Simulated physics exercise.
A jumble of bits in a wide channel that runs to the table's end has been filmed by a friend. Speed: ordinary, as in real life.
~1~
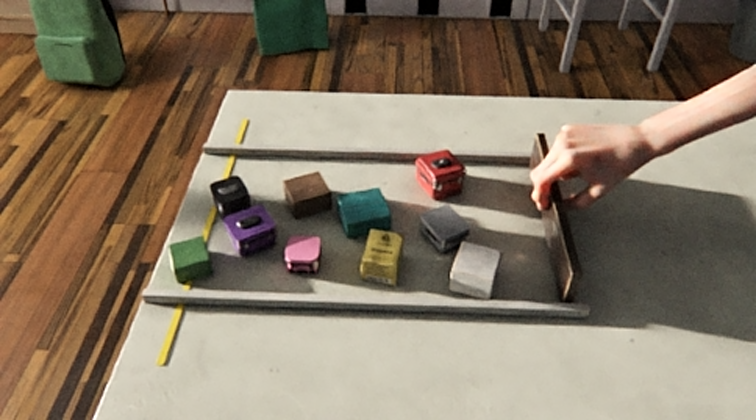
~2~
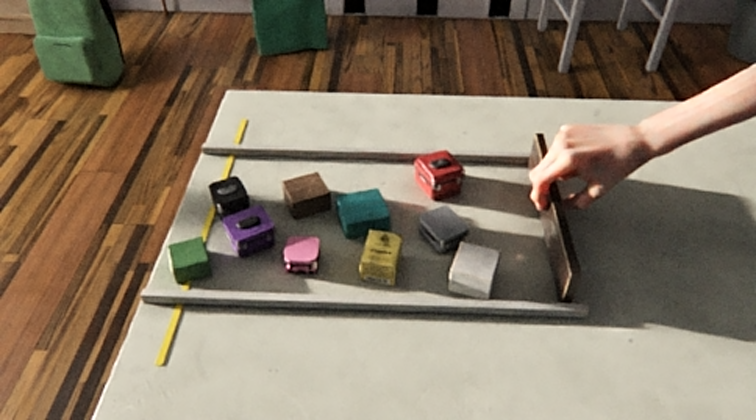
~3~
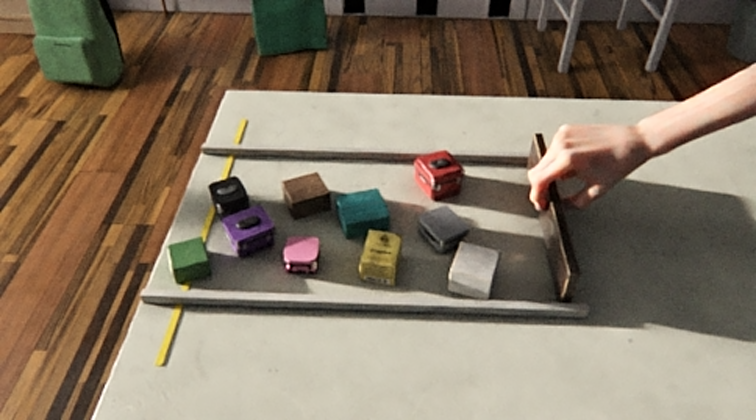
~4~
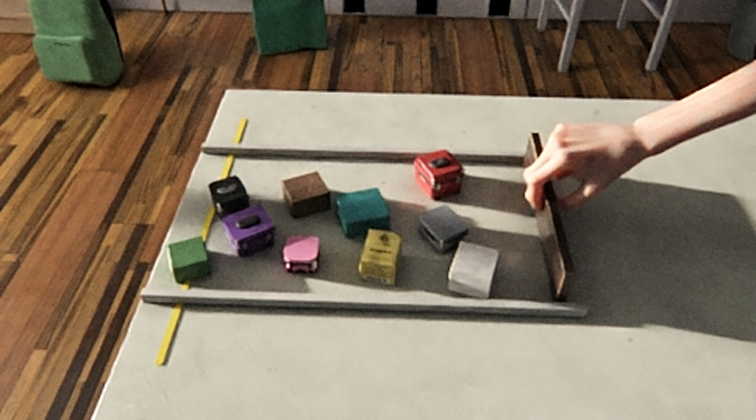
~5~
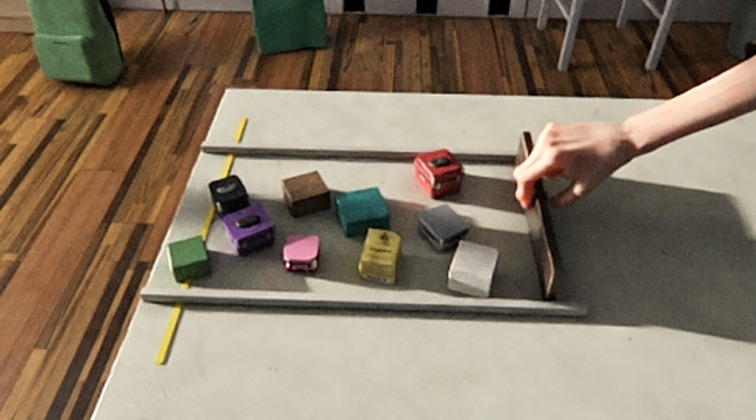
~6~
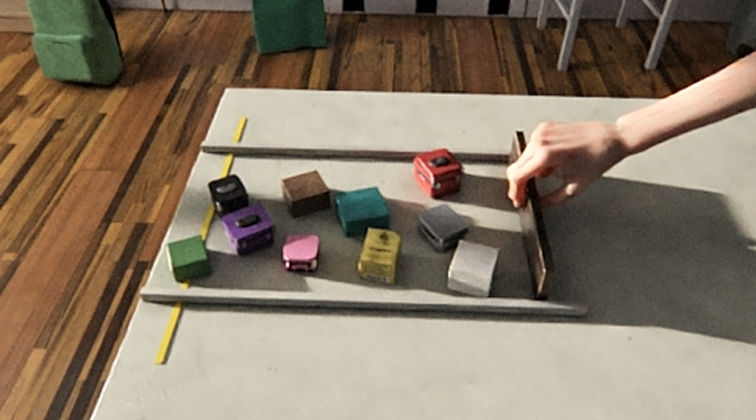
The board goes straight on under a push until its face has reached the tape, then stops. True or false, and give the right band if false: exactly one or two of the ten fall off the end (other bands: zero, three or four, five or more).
False, five or more fall off.
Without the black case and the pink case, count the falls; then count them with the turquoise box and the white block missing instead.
Try 1: 5; try 2: 5.
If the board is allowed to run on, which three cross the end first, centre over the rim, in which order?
It runs the green block, the black case, and lastly the pink case.
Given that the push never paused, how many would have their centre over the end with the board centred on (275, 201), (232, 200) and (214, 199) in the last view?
First 1, then 5, finally 7.
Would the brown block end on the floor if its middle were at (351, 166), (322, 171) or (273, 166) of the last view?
Results in order - down; down; down.
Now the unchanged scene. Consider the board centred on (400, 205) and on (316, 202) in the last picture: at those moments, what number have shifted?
At the first point the count is 6, at the second it's 10.
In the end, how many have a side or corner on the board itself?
That makes 3.
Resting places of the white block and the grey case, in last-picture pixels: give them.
They end up close to (167, 263) and (189, 216).
Soon after, none off yet; green block at rest near (189, 258); black case at rest near (229, 197); purple case at rest near (249, 230).
After that, none off yet; green block at rest near (189, 258); black case moving near (219, 198); purple case at rest near (246, 228).
And then, one off so far; green block on its side near (133, 287); black case displaced well along near (175, 188); purple case displaced about its own width near (193, 220).
In the end, the number that fall off is five or more; gone, yellow box, turquoise box, pink case, brown block, purple case, black case and green block.
